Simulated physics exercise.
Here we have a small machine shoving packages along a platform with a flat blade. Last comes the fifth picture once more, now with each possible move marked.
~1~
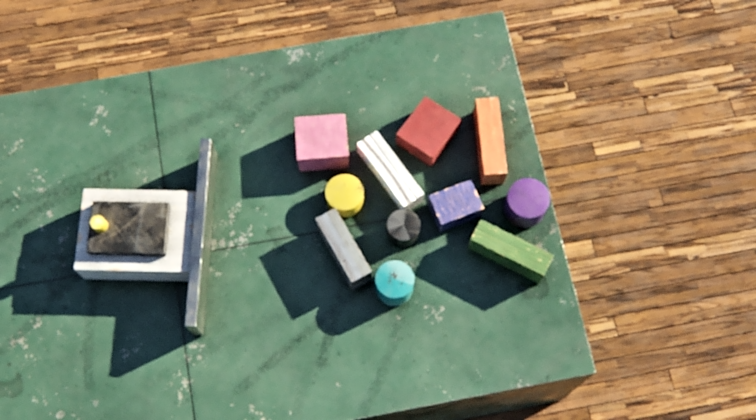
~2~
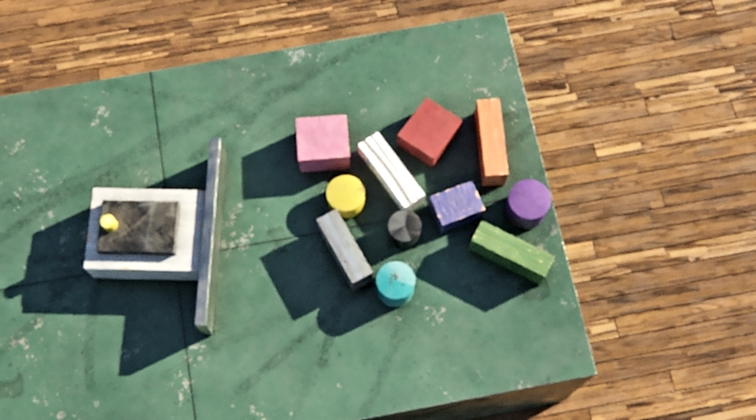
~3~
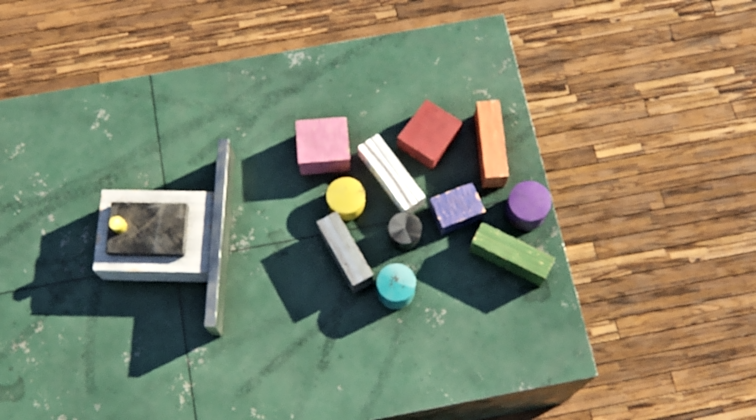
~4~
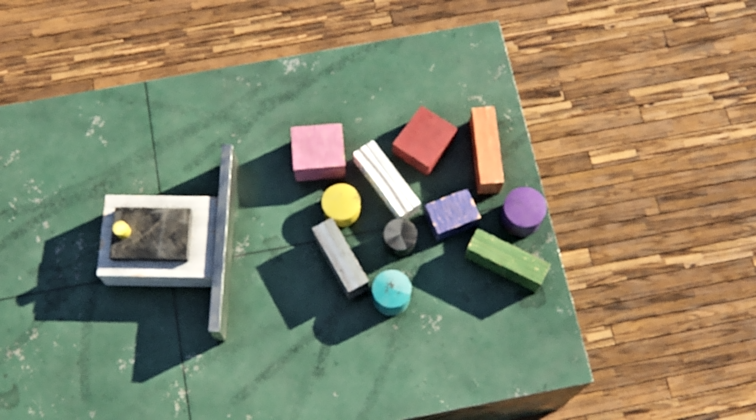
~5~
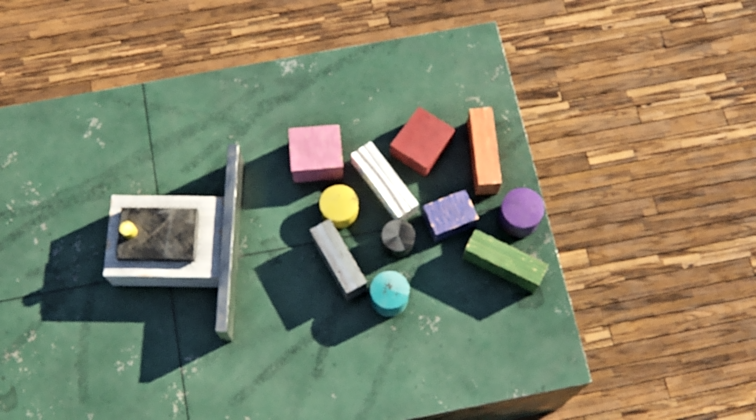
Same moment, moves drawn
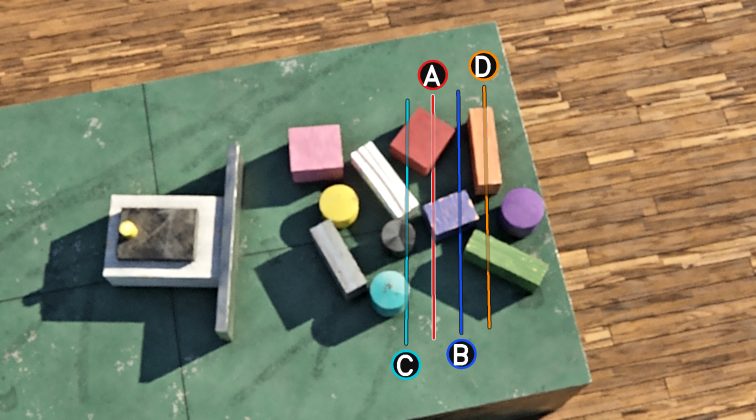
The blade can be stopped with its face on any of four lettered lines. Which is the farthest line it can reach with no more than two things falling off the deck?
A.
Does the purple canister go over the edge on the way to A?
Yes.
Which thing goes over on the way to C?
The orange bar.
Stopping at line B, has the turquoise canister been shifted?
By then, yes.
On the marked copy, A at (433, 212); B at (460, 207); C at (407, 217); D at (487, 202).
Taking A. A third of the way, robot (239, 220); pink crate (337, 153); white stick (390, 183).
Two thirds of the way, robot (313, 206); orange bar (515, 147); red crate (478, 141).
When it is over, robot (368, 196); orange bar over the edge; purple canister over the edge; two fallen.
As for the rest, B drops three; C is within the limit but short; D drops four.
